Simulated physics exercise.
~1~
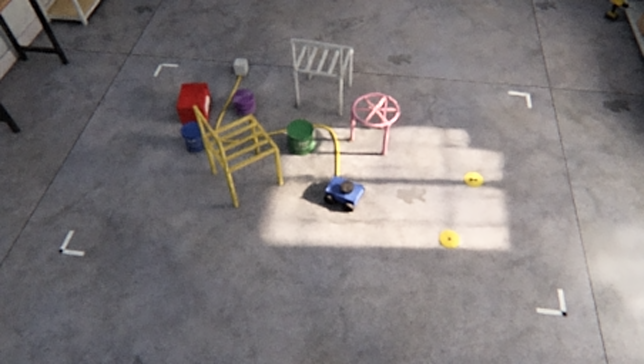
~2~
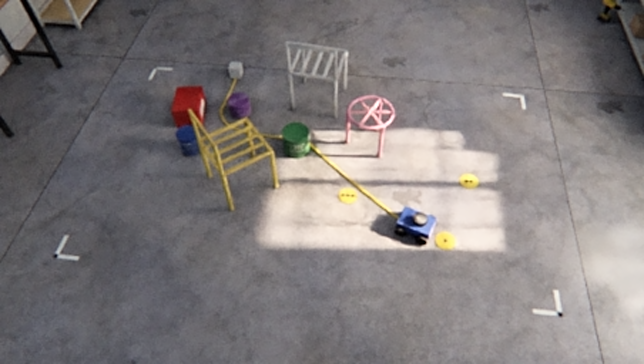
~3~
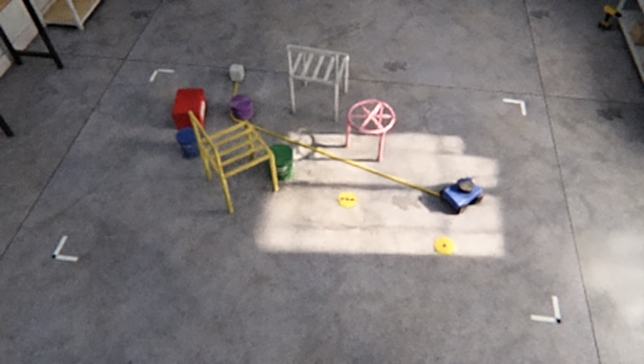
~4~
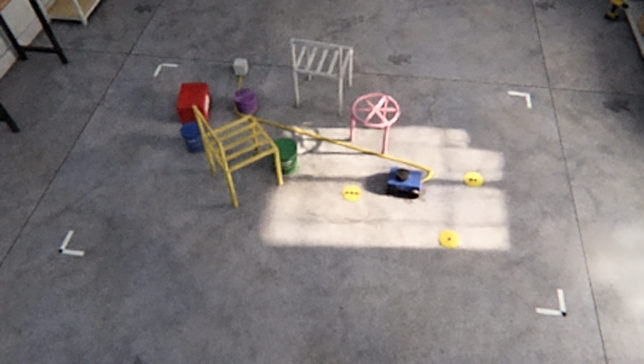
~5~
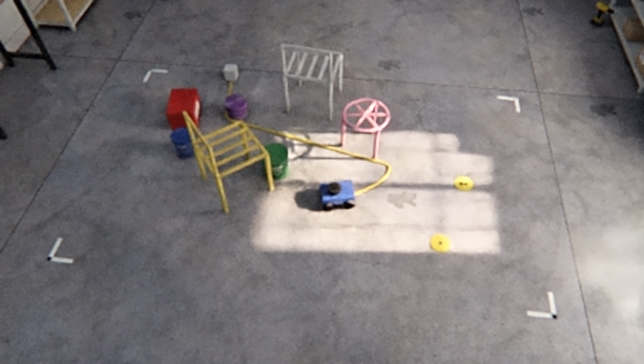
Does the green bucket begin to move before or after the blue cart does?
The green bucket begins to move after the blue cart. The cart has already driven to the right while the bucket is still in its place, and only later does the bucket shift toward the yellow chair.
A small blue cart trailing a yellow lead drives right across a sunlit patch of floor, then up to the right, as the green bucket shifts toward the yellow chair. The cart returns left and ends near its start, the lead curving loosely behind, the bucket still displaced.
